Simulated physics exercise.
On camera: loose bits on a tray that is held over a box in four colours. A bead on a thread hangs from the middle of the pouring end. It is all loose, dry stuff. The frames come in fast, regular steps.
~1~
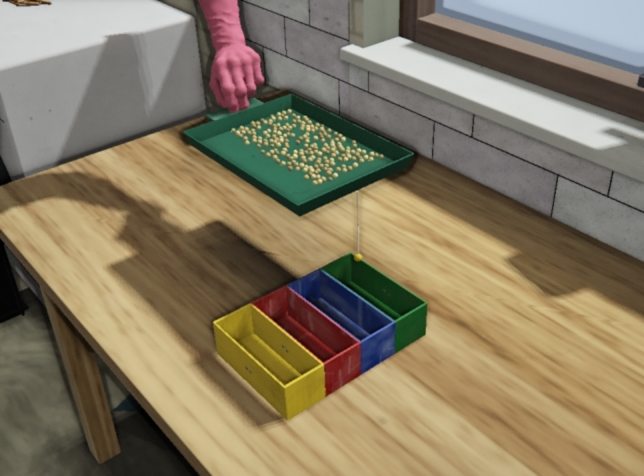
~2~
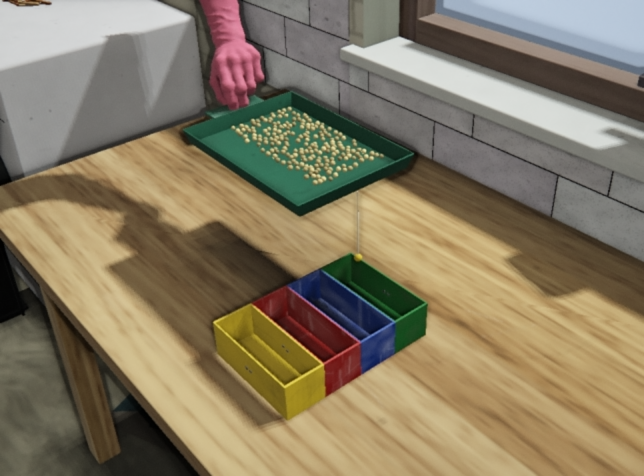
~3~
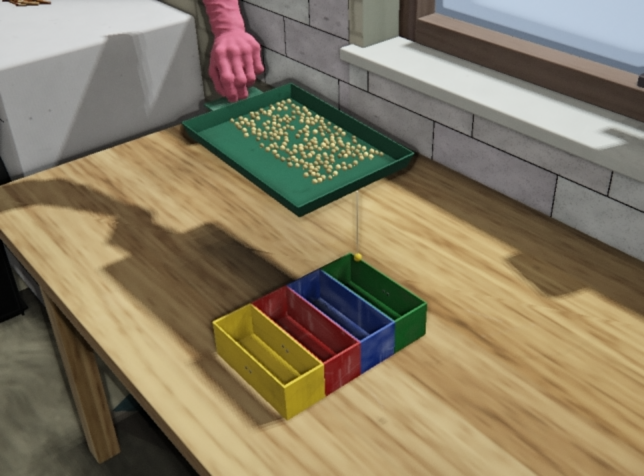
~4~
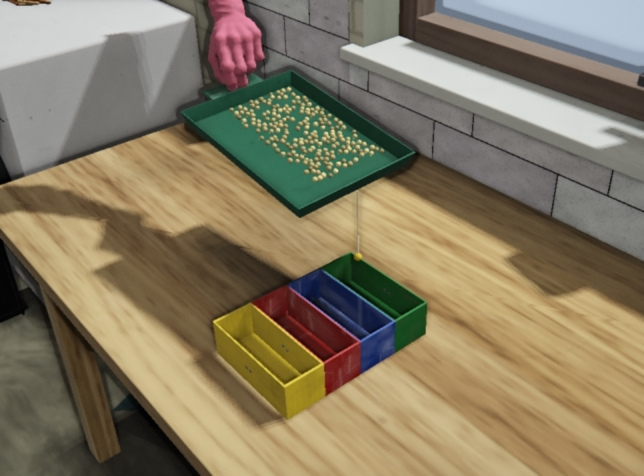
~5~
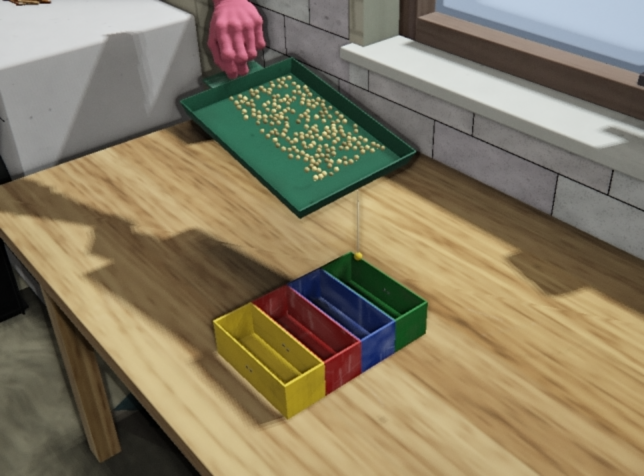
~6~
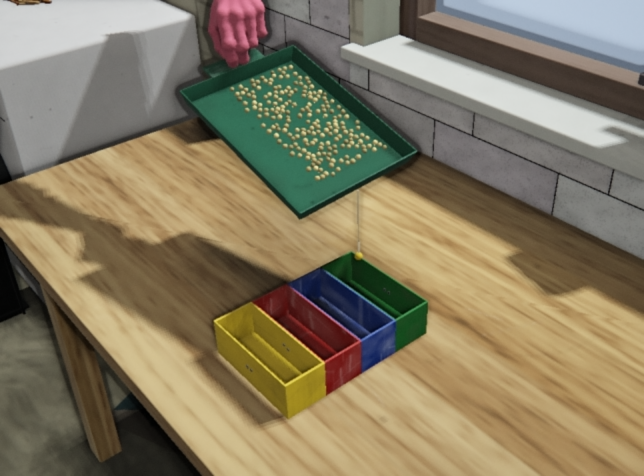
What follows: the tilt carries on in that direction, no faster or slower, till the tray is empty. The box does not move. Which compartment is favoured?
The blue cell gets the most.
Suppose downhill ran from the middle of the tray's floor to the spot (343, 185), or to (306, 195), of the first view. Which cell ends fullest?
At the first place green, at the second the blue cell.
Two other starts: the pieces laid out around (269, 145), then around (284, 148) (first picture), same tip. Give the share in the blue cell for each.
Near 70 % and 60 %.
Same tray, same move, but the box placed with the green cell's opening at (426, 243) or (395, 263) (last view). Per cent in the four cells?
About 80 and 100 per cent.
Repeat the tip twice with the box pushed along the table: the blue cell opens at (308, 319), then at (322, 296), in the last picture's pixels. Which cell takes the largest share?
First the green cell, then blue.
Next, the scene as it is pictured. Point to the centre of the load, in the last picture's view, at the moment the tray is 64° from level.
Around (335, 199).
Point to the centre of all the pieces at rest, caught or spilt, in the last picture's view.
Roughly at (345, 331).
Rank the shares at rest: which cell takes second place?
The runner-up: The cell in green.
Soon, tray tipped steeply; most on the tray; a small part in the red cell; a stray few in the blue cell; a small part falling or outside the box.
A while on, tray tipped past a quarter turn; a small part on the tray; about a third in the blue cell; about a quarter in the green cell; a small part in the red cell; about a quarter falling or outside the box.
Towards the end, tray tipped past a quarter turn; about half in the blue cell; about a quarter in the green cell; a small part in the red cell; a stray few falling or outside the box.
Finally, tray tipped past a quarter turn; about half in the blue cell; about a quarter in the green cell; a small part in the red cell; none in the yellow cell; a stray few outside the box.
